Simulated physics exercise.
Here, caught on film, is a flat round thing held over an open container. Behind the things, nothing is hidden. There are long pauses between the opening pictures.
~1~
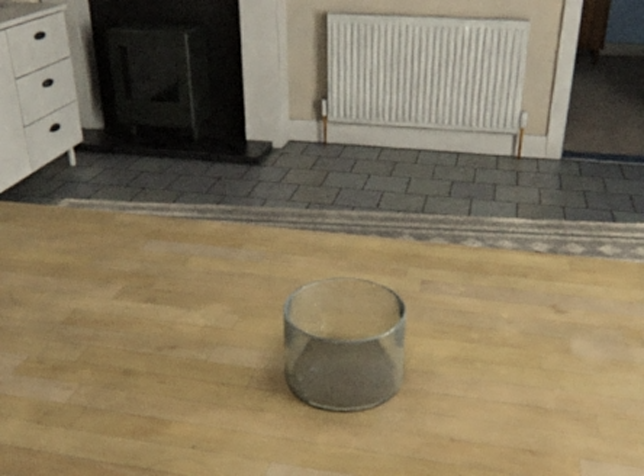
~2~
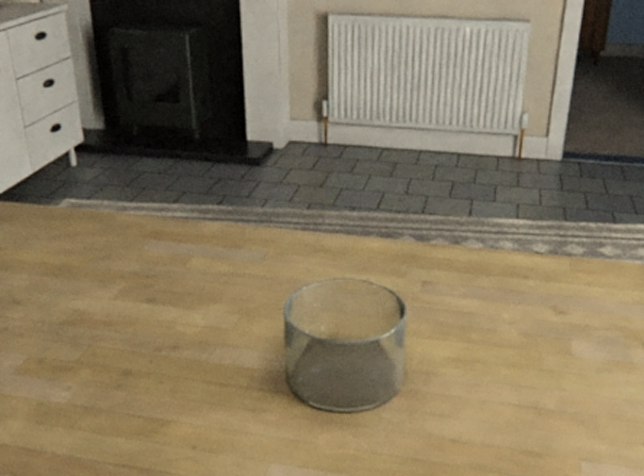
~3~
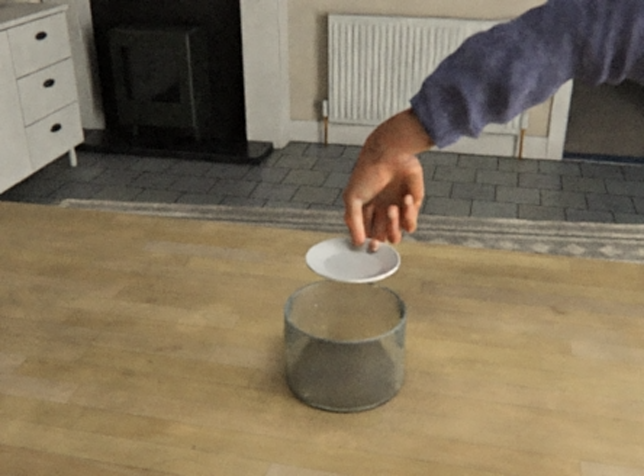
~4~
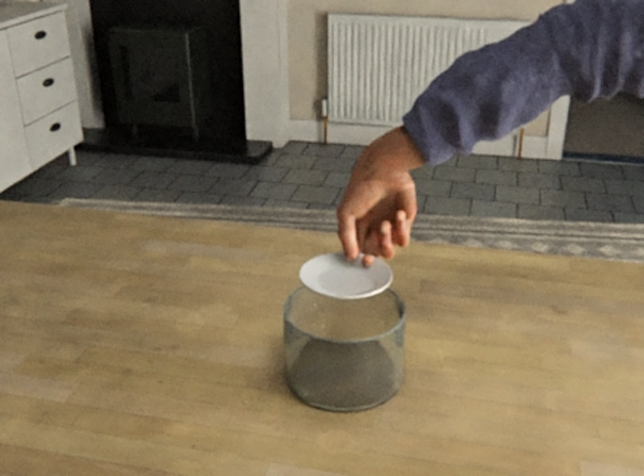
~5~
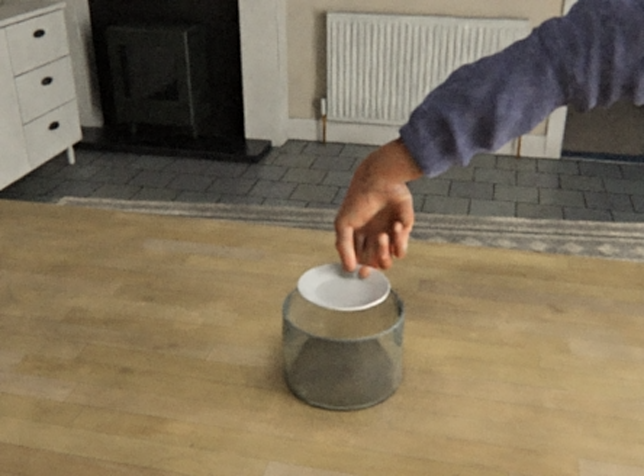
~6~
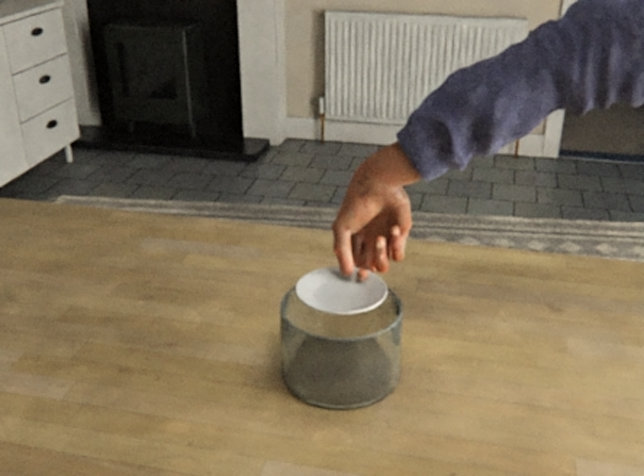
A small white plate in a person's hand lowering over the open top of a clear glass container on a wooden table.
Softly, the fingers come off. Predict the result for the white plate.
It drops through.
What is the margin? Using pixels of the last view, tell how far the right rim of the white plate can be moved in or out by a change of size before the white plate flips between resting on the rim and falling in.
About 12 pixels right.
Then, 0.12 s past the last view, white plate travelled a little near (341, 315).
Then, 0.18 s past the last view, white plate in the air near (341, 357).
Then, 0.28 s past the last view, white plate come down near (341, 359).
Finally, the white plate falls in, near (340, 365).
